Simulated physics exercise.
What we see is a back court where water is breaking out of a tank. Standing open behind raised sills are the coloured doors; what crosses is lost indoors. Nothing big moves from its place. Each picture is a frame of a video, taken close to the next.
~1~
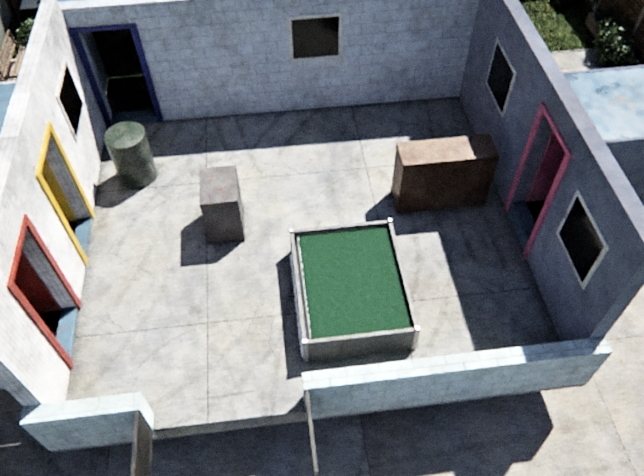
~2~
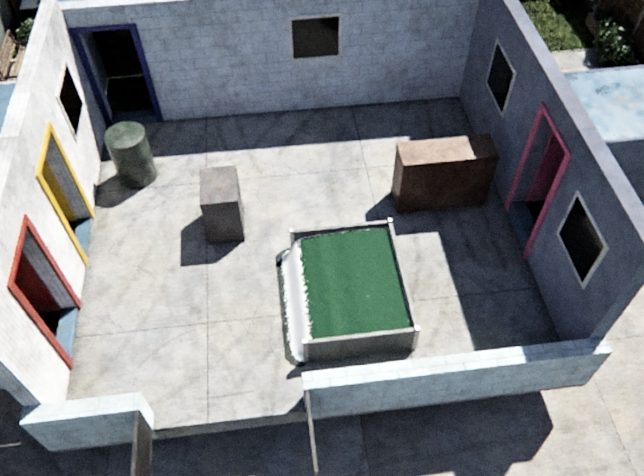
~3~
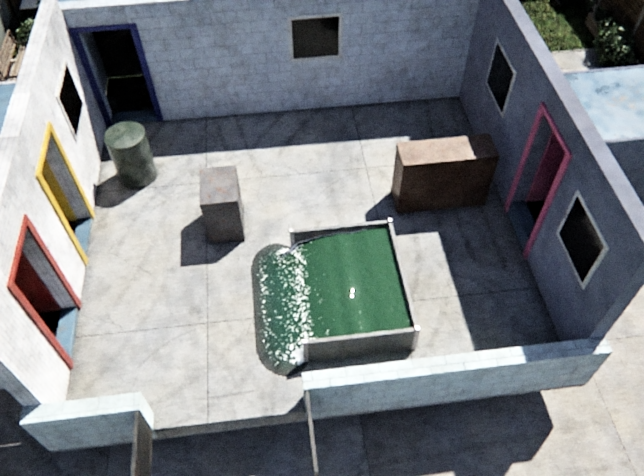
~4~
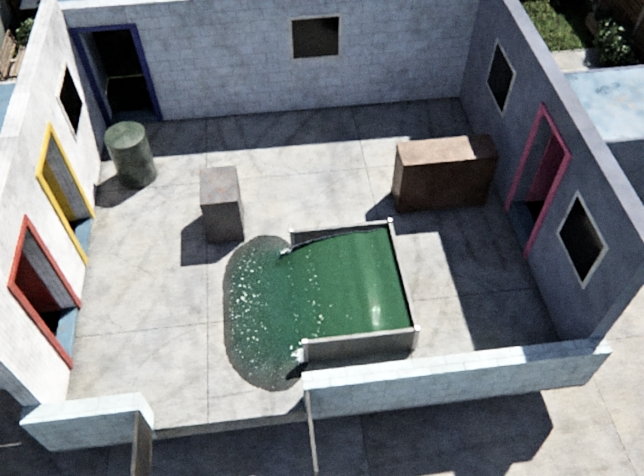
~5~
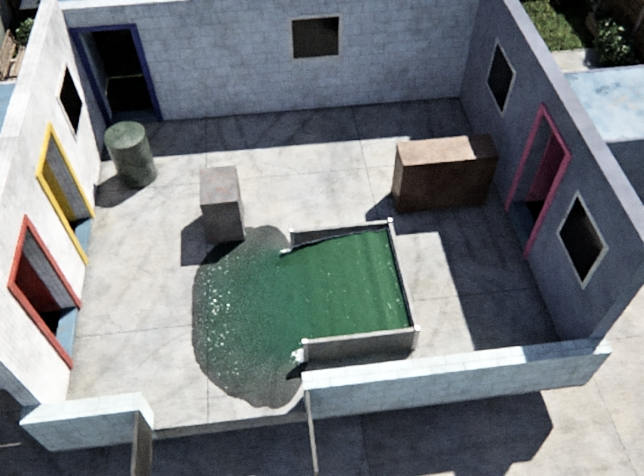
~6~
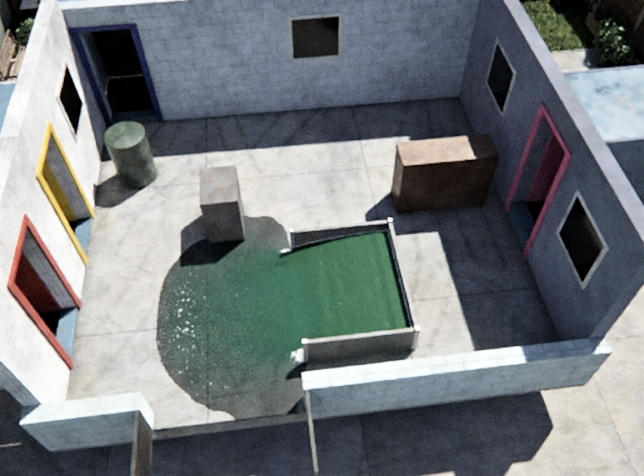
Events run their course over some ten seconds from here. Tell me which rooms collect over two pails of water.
Here it is: The room behind the pink door stays at two pails or less, the room behind the red door collects over two pails, the room behind the yellow door collects over two pails, the room behind the blue door stays at two pails or less.
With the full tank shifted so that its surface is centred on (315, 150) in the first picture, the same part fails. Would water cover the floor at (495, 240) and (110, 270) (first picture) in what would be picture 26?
The first spot is left dry and the second is inundated.
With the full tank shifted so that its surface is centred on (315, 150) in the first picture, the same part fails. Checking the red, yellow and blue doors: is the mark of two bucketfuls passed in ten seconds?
The red door stays within the limit; the yellow door exceeds the limit; the blue door exceeds the limit.
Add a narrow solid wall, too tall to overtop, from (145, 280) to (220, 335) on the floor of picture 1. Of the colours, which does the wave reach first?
It's the yellow door.
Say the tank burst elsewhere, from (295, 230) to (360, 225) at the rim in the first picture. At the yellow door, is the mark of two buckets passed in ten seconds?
Yellow door: Falls short.
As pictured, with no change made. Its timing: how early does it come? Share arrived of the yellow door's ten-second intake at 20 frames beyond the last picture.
Around 75 percent.
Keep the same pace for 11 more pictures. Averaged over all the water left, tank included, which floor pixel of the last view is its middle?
At about (222, 307).
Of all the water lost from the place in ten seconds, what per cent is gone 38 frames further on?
80 per cent.
A moment on, water covers 25 % of the floor; the pink door not reached, the red door wet at the sill, nothing in, the yellow door not reached, the blue door not reached.
Next, water covers 30 % of the floor; the pink door not reached, the red door over two buckets in, the yellow door under two buckets in, the blue door not reached.
Then, water covers 35 % of the floor; the pink door not reached, the red door far over two buckets in, the yellow door over two buckets in, the blue door not reached.
Later, water covers 45 % of the floor; the pink door not reached, the red door far over two buckets in, the yellow door over two buckets in, the blue door wet at the sill, nothing in.
In the end, water covers 70 % of the floor; the pink door not reached, the red door far over two buckets in, the yellow door over two buckets in, the blue door wet at the sill, nothing in.
